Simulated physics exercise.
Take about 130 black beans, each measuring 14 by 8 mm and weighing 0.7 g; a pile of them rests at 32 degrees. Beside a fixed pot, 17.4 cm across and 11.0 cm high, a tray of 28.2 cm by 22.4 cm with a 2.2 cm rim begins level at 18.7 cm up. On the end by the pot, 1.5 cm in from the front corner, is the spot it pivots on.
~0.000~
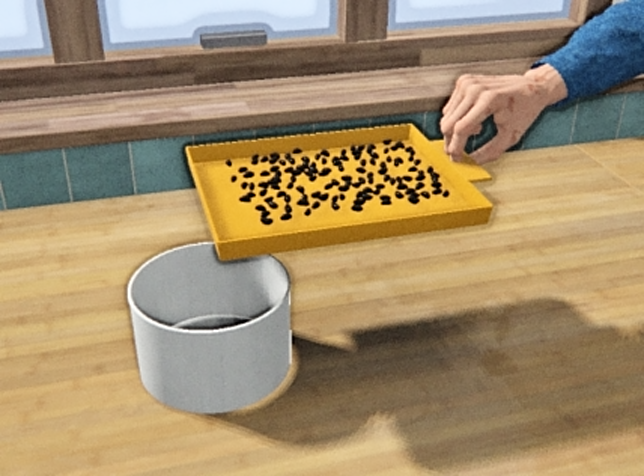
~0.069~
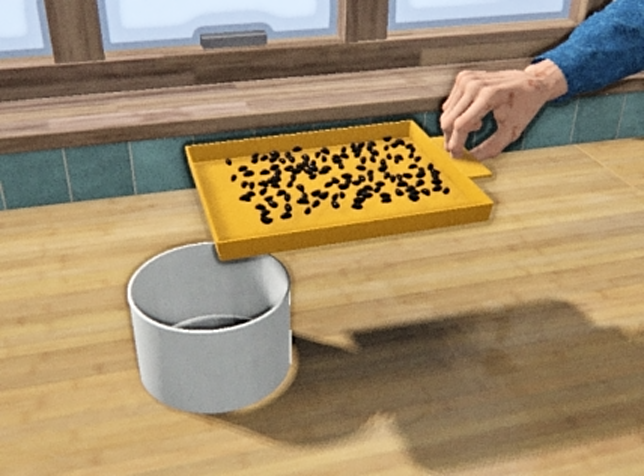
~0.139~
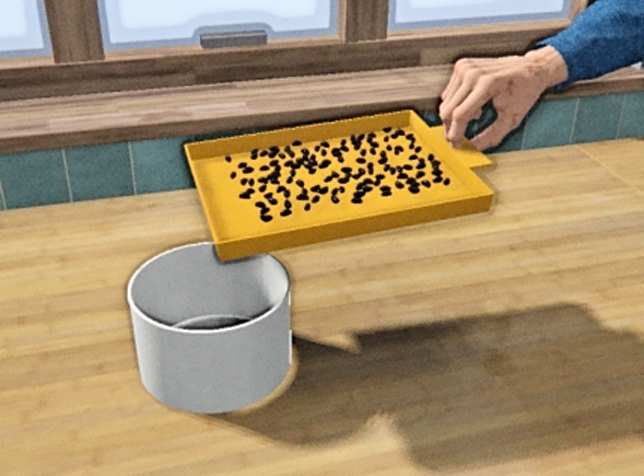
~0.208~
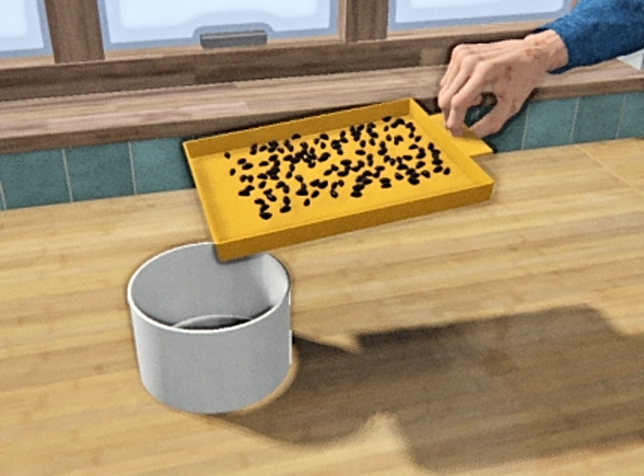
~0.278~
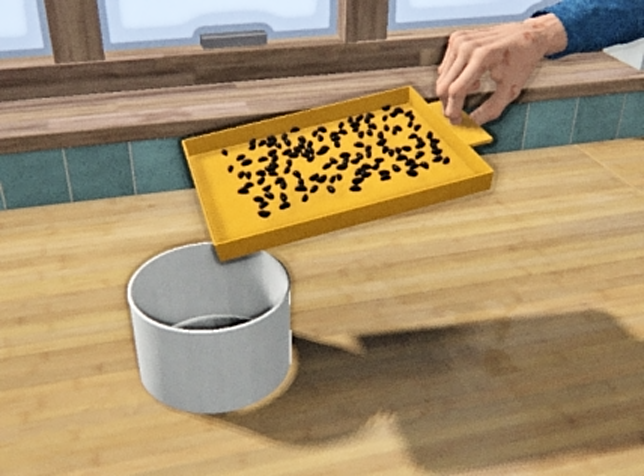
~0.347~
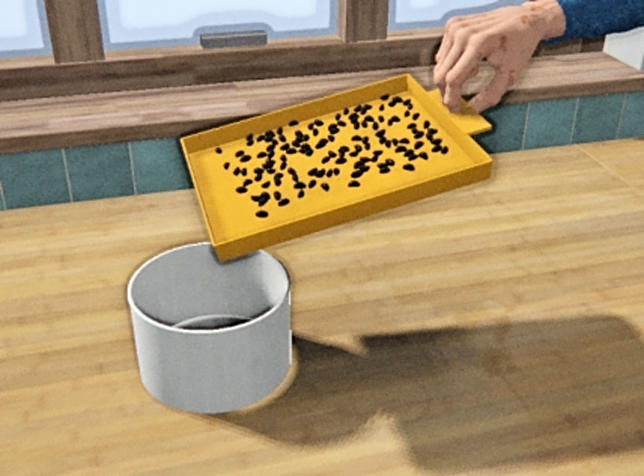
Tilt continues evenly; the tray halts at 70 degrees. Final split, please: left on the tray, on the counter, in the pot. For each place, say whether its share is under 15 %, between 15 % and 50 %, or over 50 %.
Left on the tray: A majority; counter: A low amount; pot: A low amount.
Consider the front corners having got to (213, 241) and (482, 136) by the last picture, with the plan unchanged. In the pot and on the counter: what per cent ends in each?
Split: Pot = 5, counter = 10.
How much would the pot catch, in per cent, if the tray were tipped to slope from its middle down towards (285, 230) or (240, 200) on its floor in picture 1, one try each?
About 0 per cent on the first try and 0 per cent on the second.
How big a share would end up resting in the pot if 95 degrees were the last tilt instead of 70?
55 %.
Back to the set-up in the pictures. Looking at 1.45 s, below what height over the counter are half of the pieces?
About 22 cm.
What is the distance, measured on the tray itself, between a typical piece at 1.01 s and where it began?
Some 14 cm.
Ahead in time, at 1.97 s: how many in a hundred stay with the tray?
It's roughly 95 percent.
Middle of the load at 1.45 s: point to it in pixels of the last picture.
Near (202, 190).
After 1.01 s, tilt 39 degrees; the tray holds 100 %, the pot 0 %.
After 1.45 s, tilt 57 degrees; the tray holds 100 %, the pot 0 %.
Then, at 1.97 s, tilt 70 degrees; the tray holds 95 %, the pot 0 %.
At rest (2.9 s), tray 95 %, counter 5 %, pot 0 %.
